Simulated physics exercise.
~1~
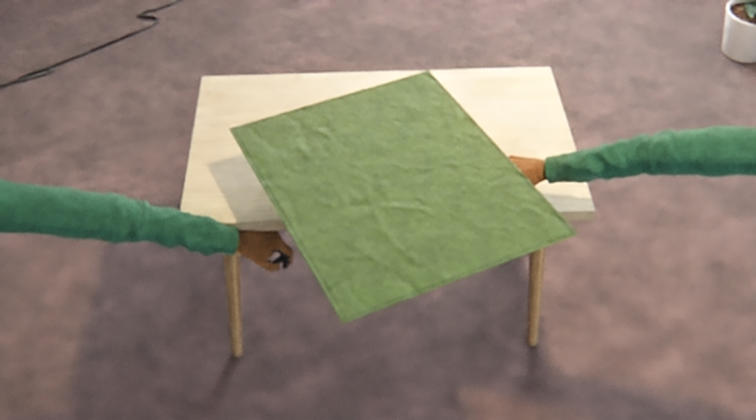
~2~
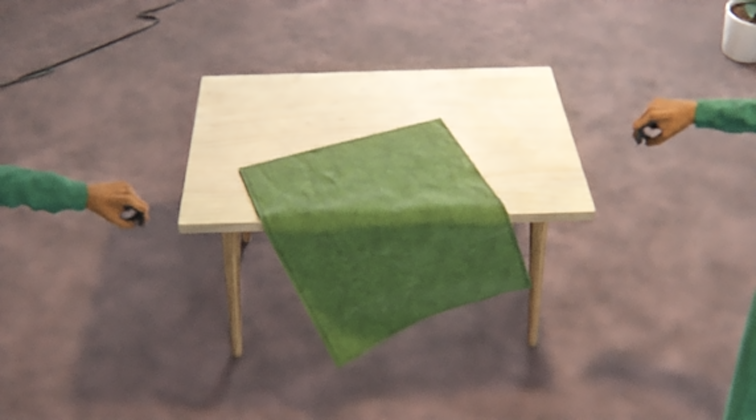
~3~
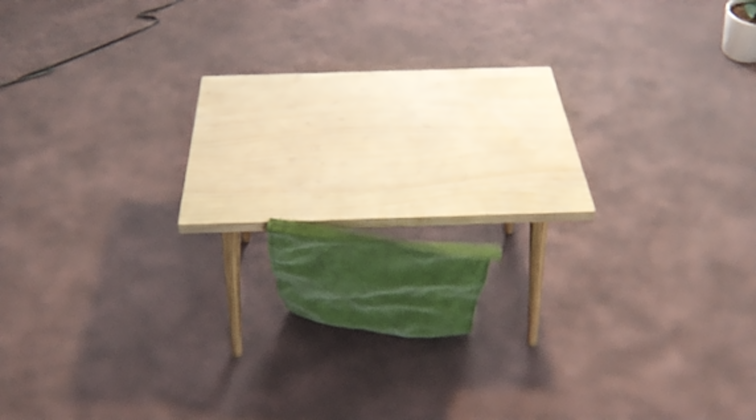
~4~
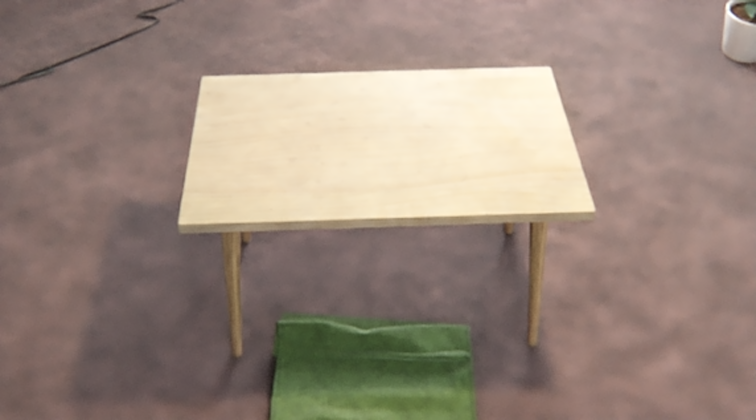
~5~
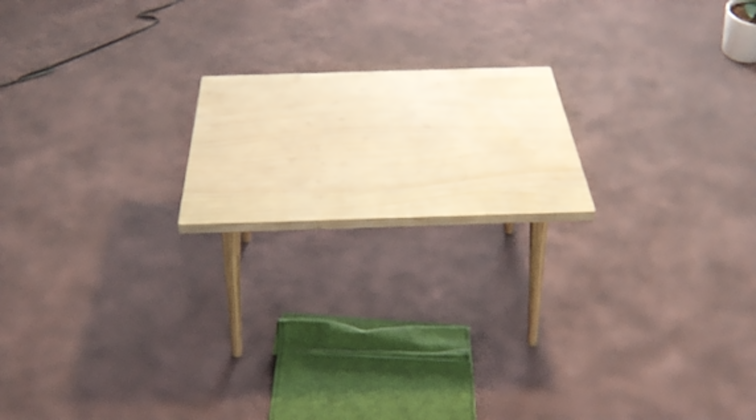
A green pillow case, held level by two hands in green sleeves, is released above a pale wooden table and lands partly over its near edge, then slides off the front, drops to the floor and lies there while the tabletop stays bare.
